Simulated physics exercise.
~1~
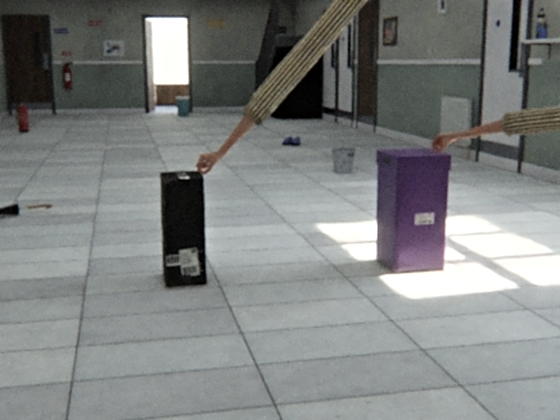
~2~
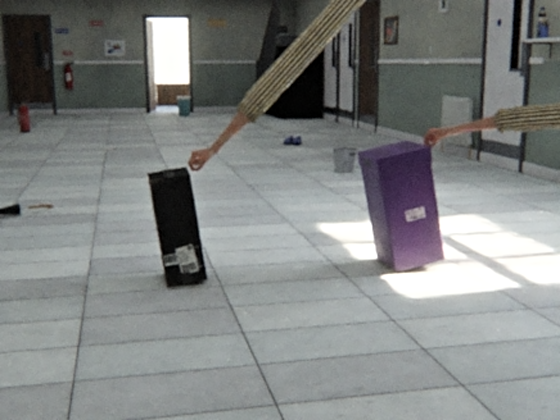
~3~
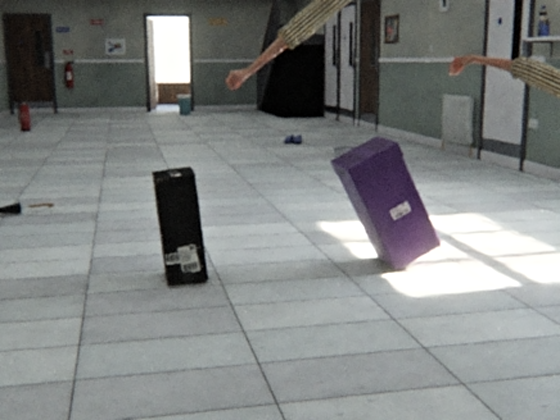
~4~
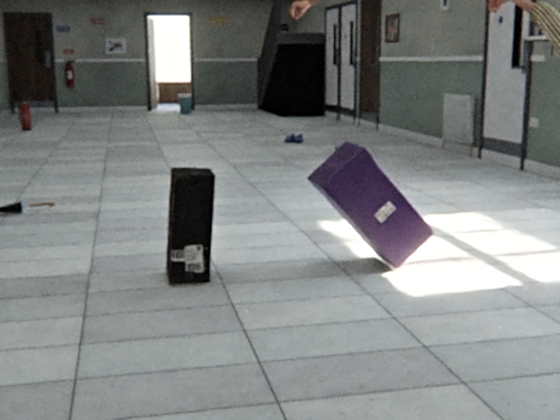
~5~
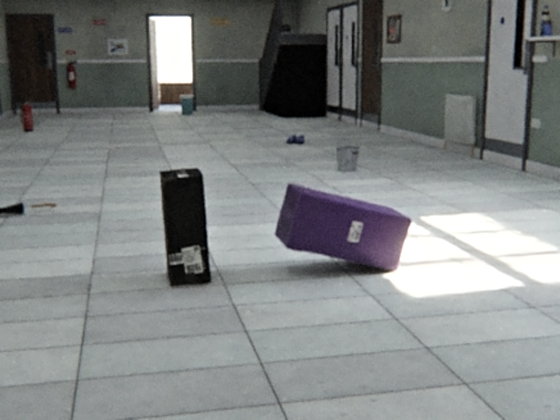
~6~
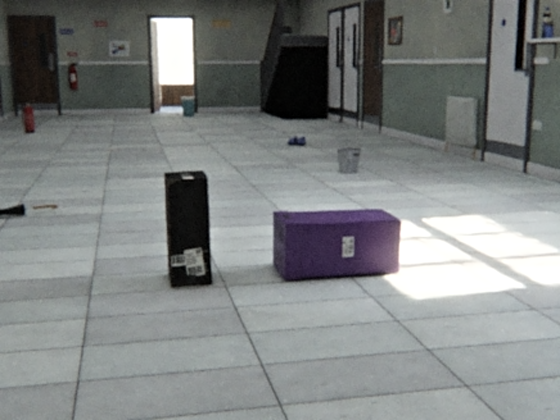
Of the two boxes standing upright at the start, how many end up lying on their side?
One of them does. The purple box ends up on its side, while the black box is still standing.
